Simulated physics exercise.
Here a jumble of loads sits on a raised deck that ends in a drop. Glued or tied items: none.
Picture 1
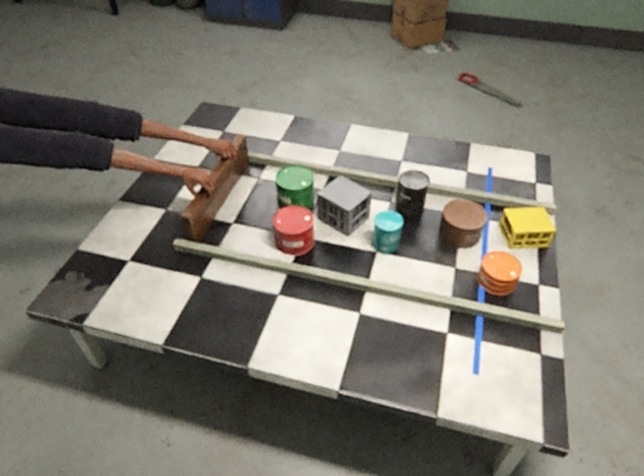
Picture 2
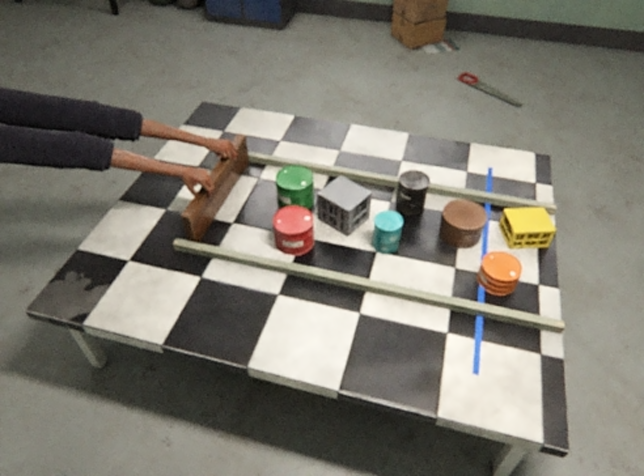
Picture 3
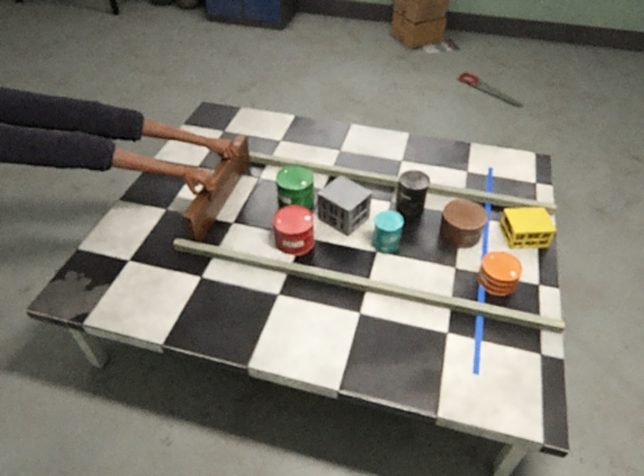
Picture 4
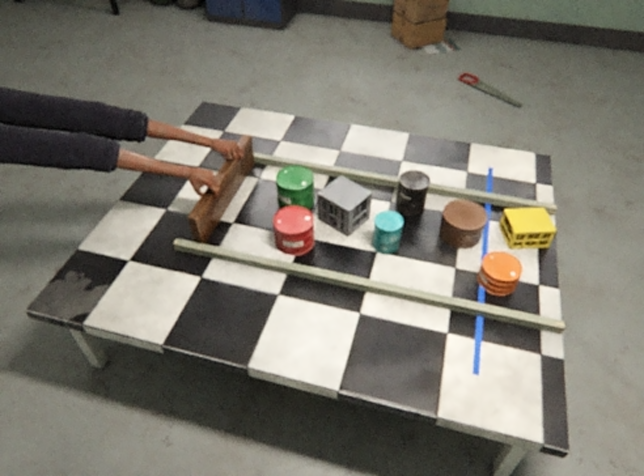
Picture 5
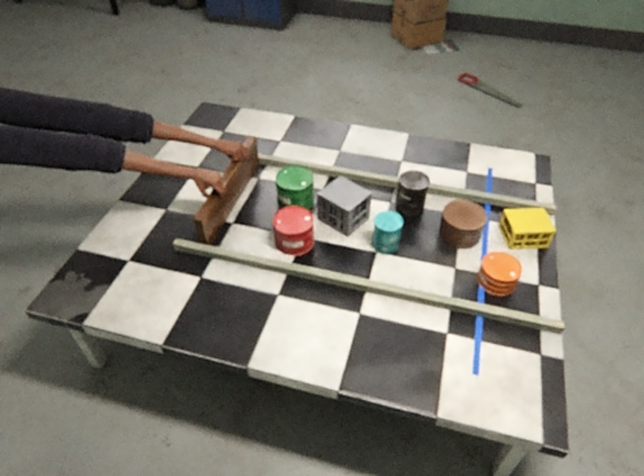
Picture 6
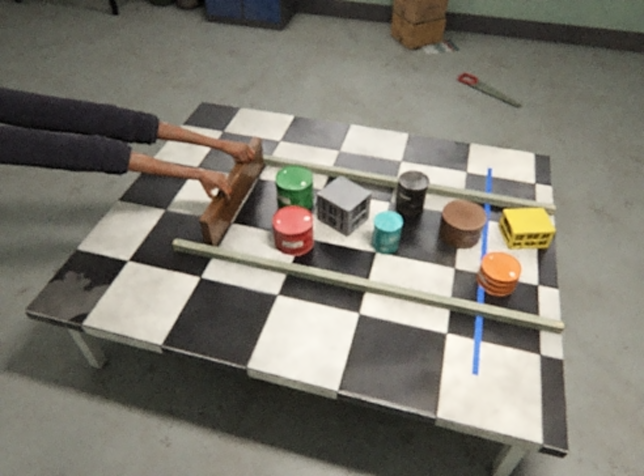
Two hands sliding a wooden plank slightly right across a checkered table toward still canisters and crates between two rails.
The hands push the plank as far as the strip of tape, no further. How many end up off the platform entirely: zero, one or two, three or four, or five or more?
Just one, or two at most, falls.
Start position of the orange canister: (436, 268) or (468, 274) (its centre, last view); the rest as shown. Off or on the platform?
Well, in both cases in turn, the orange canister does not stay and then does not stay.
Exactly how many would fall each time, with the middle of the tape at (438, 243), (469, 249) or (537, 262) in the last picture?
The counts come to 0, then 1, then 7.
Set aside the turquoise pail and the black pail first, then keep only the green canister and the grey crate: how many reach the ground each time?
Falls come to 1 the first time and 1 the other time.
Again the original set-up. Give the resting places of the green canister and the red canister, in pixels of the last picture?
They come to rest around (509, 229) and (507, 274).
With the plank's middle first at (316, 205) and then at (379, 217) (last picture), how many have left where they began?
The first count is 4, and then it's 5.
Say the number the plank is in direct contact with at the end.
3 touch it.
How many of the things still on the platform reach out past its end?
Things overhanging at the end: 2.
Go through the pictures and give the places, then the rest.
Yellow crate (526, 228); orange canister (499, 273); brown pail (462, 224); plank (219, 186); tape (485, 251), in the first frame.
Orange canister (499, 273); plank (219, 186), in the second frame.
Brown pail (462, 224); green canister (295, 189), in the third frame.
Yellow crate (527, 228); grey crate (344, 206), in the fourth frame.
Orange canister (499, 273); red canister (294, 231), in the fifth frame.
Yellow crate (526, 228); orange canister (499, 273); brown pail (462, 225); plank (235, 190); tape (484, 252), in the sixth frame.
Early on, none off yet; yellow crate at rest near (526, 228); orange canister at rest near (499, 273); brown pail at rest near (462, 225).
A while later, none off yet; yellow crate at rest near (526, 228); orange canister at rest near (499, 273); brown pail travelled a little near (474, 224).
Finally, the number that fall off is one or two; lost, orange canister and yellow crate.
